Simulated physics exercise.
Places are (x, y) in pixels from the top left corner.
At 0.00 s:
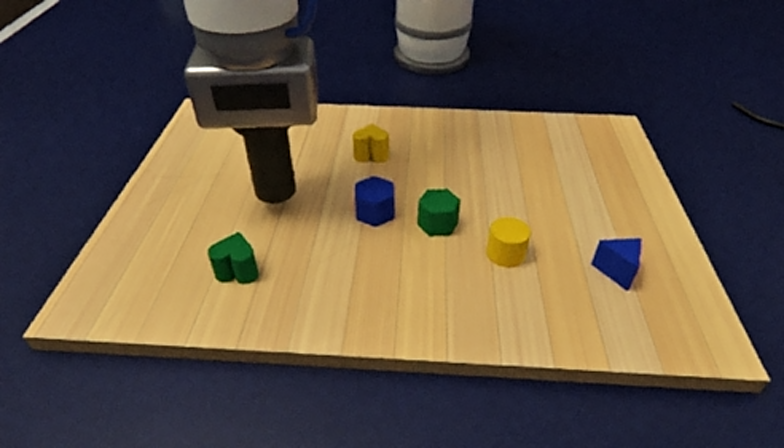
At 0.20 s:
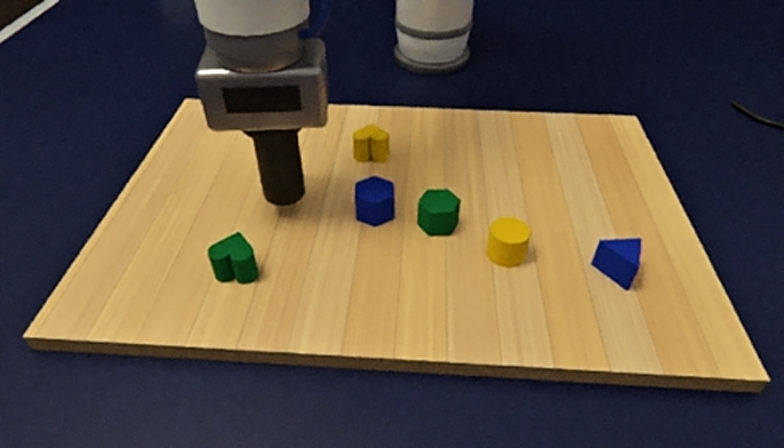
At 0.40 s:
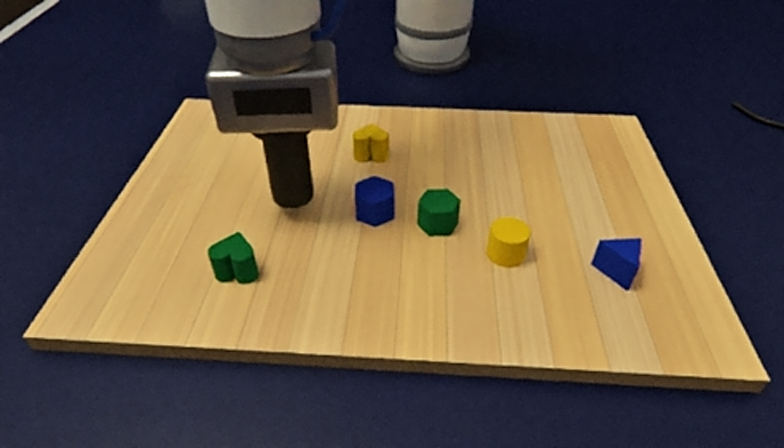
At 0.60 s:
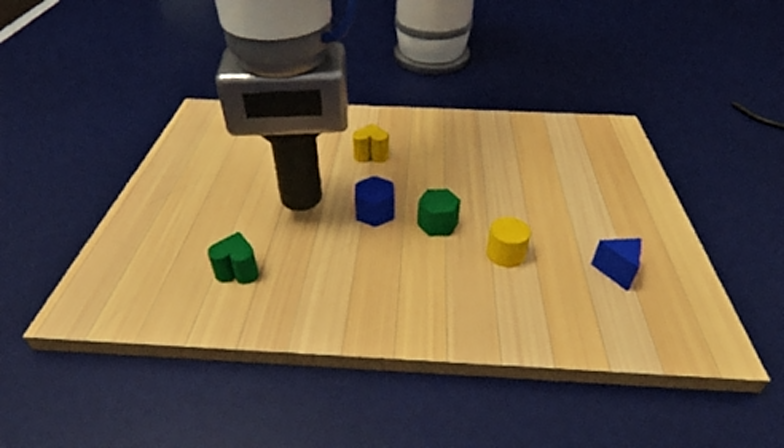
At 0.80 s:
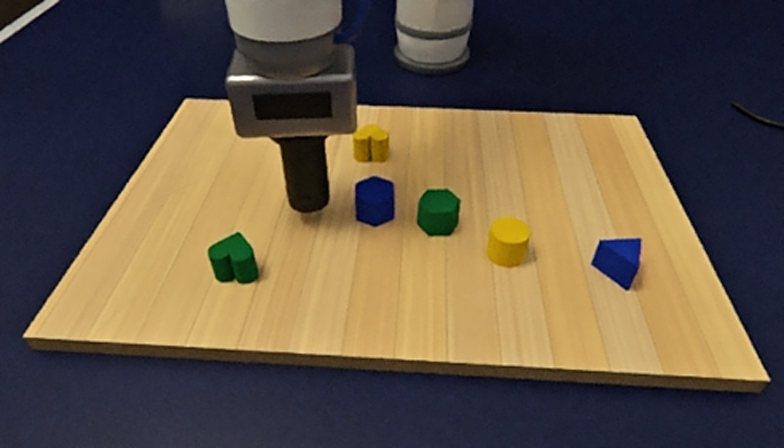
A robot arm with a dark rod pointing down moves slowly a short way rightward over a pale wooden board on a dark blue surface, seen from above at an angle by a still camera. A green heart-shaped block sits at left, with a yellow heart, blue hexagon, green hexagon, yellow cylinder and blue wedge farther right. The rod nears the blue hexagon, and every block stays still.
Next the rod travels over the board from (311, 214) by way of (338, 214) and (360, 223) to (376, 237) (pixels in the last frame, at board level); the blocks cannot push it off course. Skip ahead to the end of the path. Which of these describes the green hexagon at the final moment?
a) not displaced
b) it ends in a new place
(a)
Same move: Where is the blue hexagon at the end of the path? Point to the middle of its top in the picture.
Just about (402, 191).
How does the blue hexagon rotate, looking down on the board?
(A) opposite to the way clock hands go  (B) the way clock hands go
The one that fits is A, opposite to the way clock hands go.
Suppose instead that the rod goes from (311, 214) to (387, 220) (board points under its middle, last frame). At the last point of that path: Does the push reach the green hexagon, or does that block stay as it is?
The push reaches it.
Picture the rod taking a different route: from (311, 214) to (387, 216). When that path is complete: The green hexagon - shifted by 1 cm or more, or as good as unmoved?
By the last moment, the green hexagon will have left its place.
What follows on the original path. Halfway along, rod (349, 204); blue hexagon (389, 189).
At the end, rod (376, 224); blue hexagon (402, 191), turned 35° anticlockwise; green hexagon not moved.
